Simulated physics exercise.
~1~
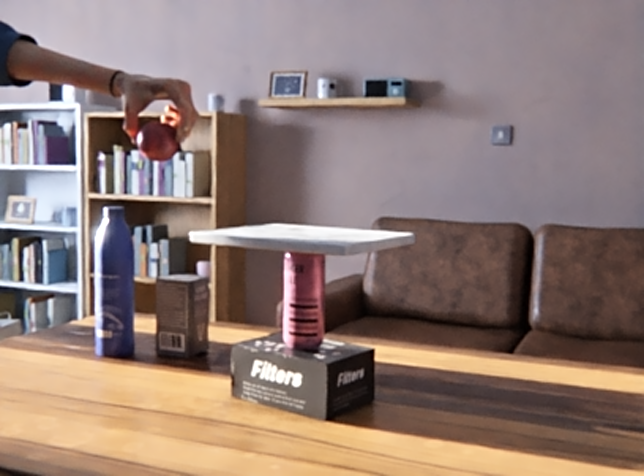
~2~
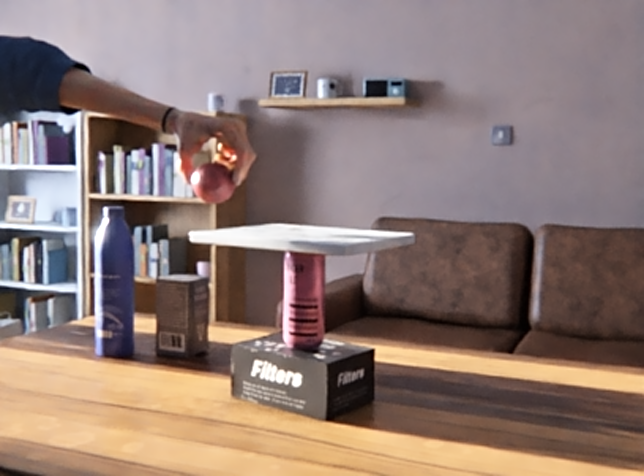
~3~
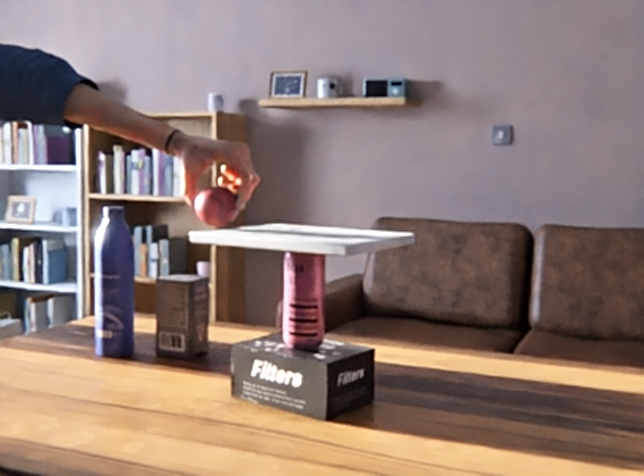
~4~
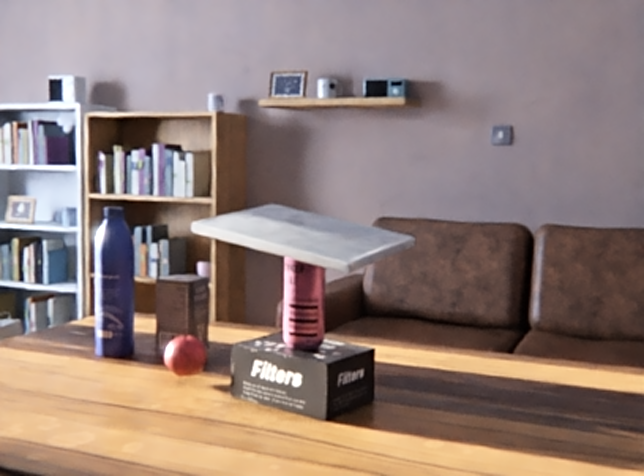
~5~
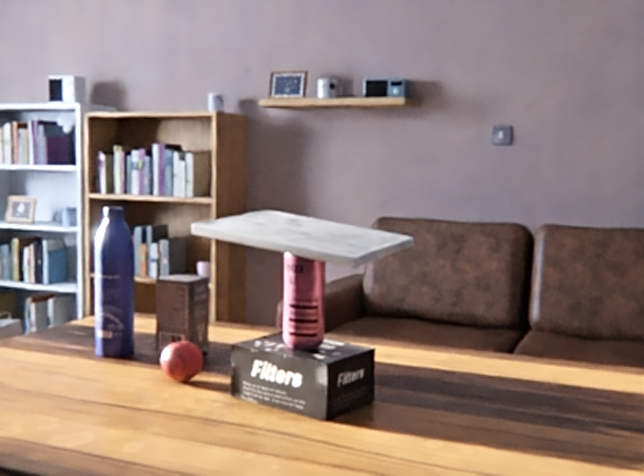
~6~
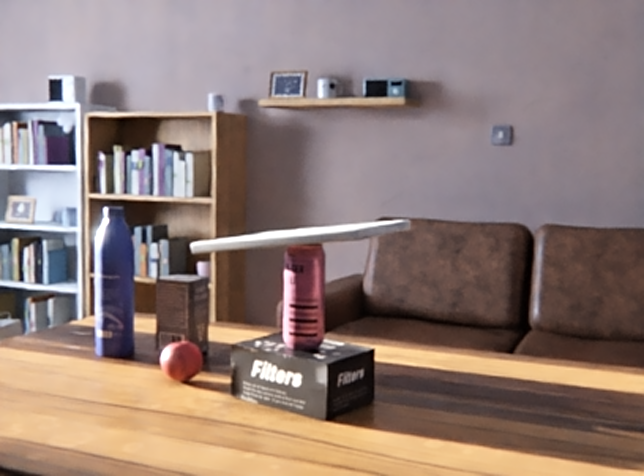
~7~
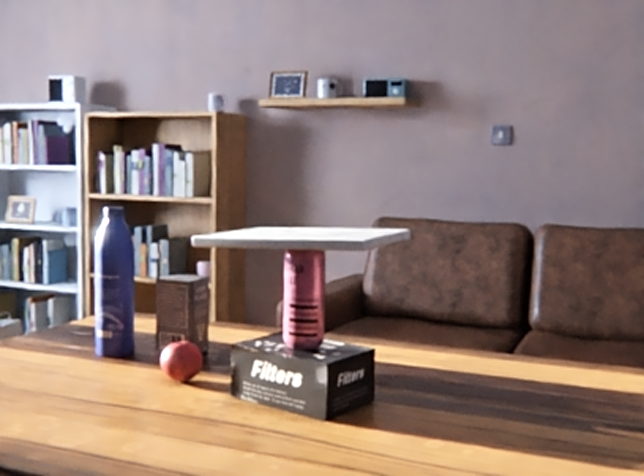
On a wooden table in a living room, a hand sets a red apple on the left edge of a white tray balanced on a pink can and black box. The apple drops to the table, and the tray rocks but stays up.
